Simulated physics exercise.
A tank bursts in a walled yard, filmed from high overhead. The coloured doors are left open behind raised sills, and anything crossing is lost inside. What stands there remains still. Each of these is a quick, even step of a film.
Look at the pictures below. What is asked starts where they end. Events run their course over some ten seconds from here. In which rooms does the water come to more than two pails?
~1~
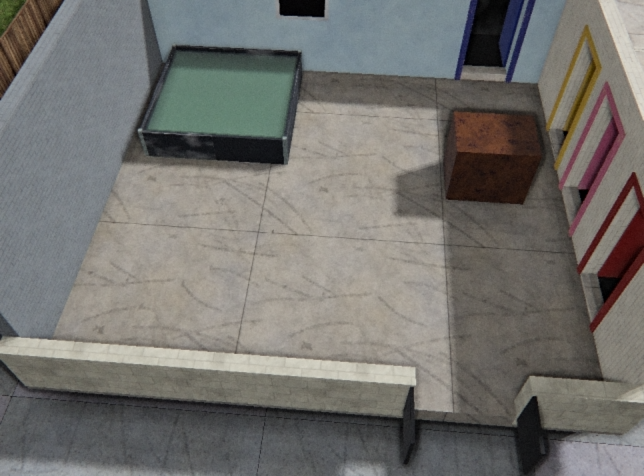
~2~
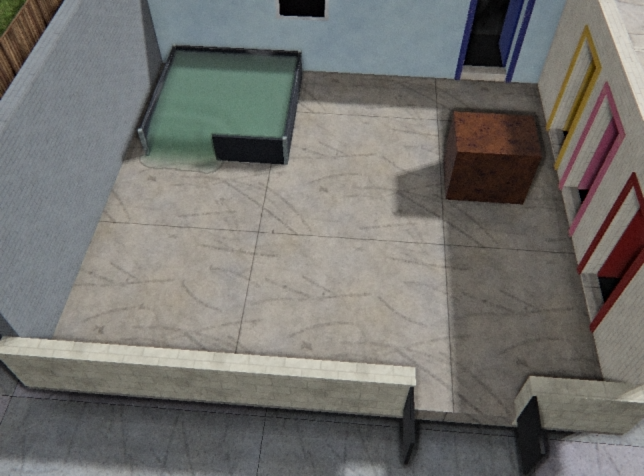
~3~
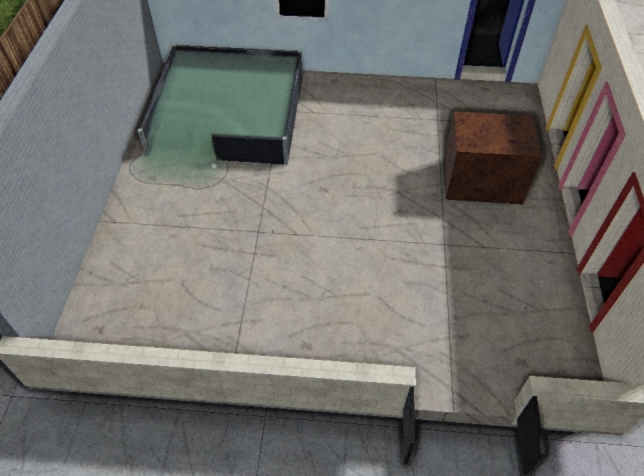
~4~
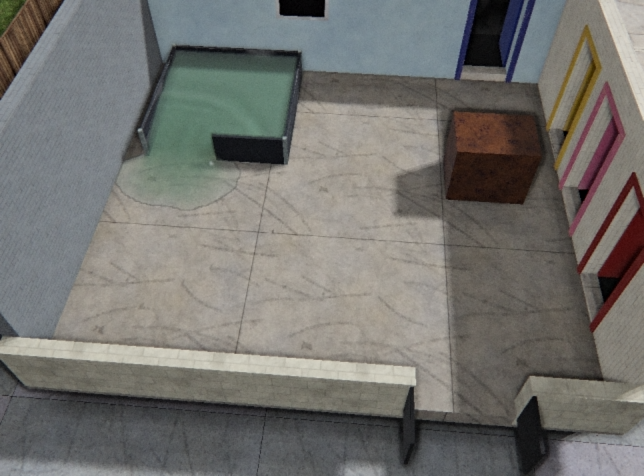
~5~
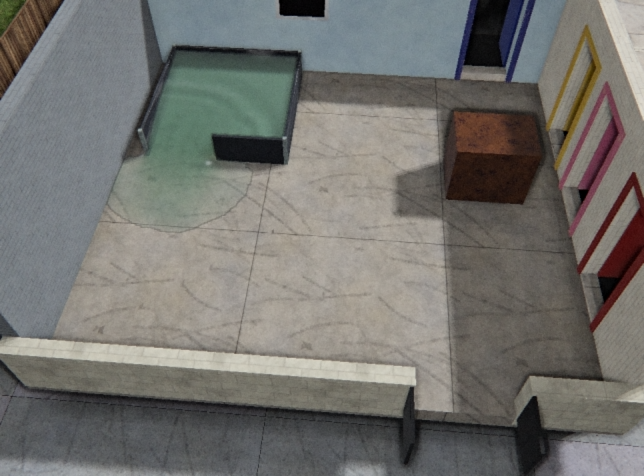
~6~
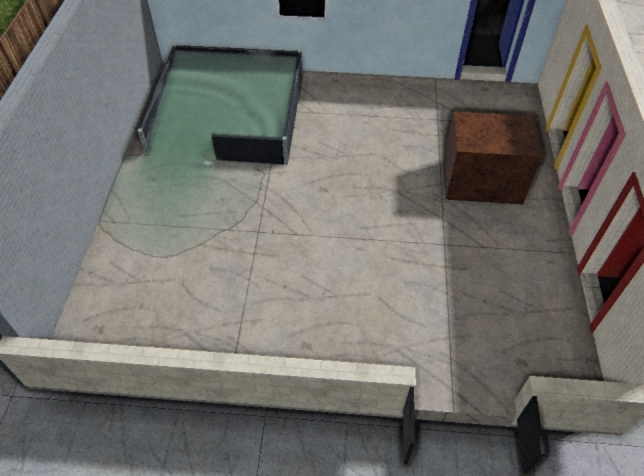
Behind the pink door, two pails or fewer; behind the blue door, two pails or fewer; behind the yellow door, two pails or fewer; behind the red door, more than two pails.
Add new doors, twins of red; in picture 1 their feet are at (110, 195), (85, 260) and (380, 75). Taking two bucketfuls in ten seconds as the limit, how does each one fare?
In the listed order: Tops the limit, tops the limit, stays within it.
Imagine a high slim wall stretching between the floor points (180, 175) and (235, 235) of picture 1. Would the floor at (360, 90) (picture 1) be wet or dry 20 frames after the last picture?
My call for that point: Left unsoaked.
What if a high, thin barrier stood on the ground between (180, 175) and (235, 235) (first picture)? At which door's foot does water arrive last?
Look to the door marked blue.
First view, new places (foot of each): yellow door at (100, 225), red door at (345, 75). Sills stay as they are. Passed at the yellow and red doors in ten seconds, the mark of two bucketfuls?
I'd say yellow overflows, while red falls short.
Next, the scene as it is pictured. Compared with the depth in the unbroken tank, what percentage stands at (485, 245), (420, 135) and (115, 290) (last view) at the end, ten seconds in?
About 20, 4 and 18 per cent.
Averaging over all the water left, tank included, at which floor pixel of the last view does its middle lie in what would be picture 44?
Near (245, 218) in the last view.
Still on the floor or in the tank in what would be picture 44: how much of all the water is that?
I'd say roughly 98 percent.
A moment on, water covers 20 % of the floor; the pink door not reached, the blue door not reached, the yellow door not reached, the red door not reached.
Next, water covers 25 % of the floor; the pink door not reached, the blue door not reached, the yellow door not reached, the red door not reached.
Then, water covers 30 % of the floor; the pink door not reached, the blue door not reached, the yellow door not reached, the red door not reached.
Later, water covers 60 % of the floor; the pink door not reached, the blue door not reached, the yellow door not reached, the red door under two buckets in.
In the end, water covers 75 % of the floor; the pink door wet at the sill, nothing in, the blue door wet at the sill, nothing in, the yellow door wet at the sill, nothing in, the red door far over two buckets in.
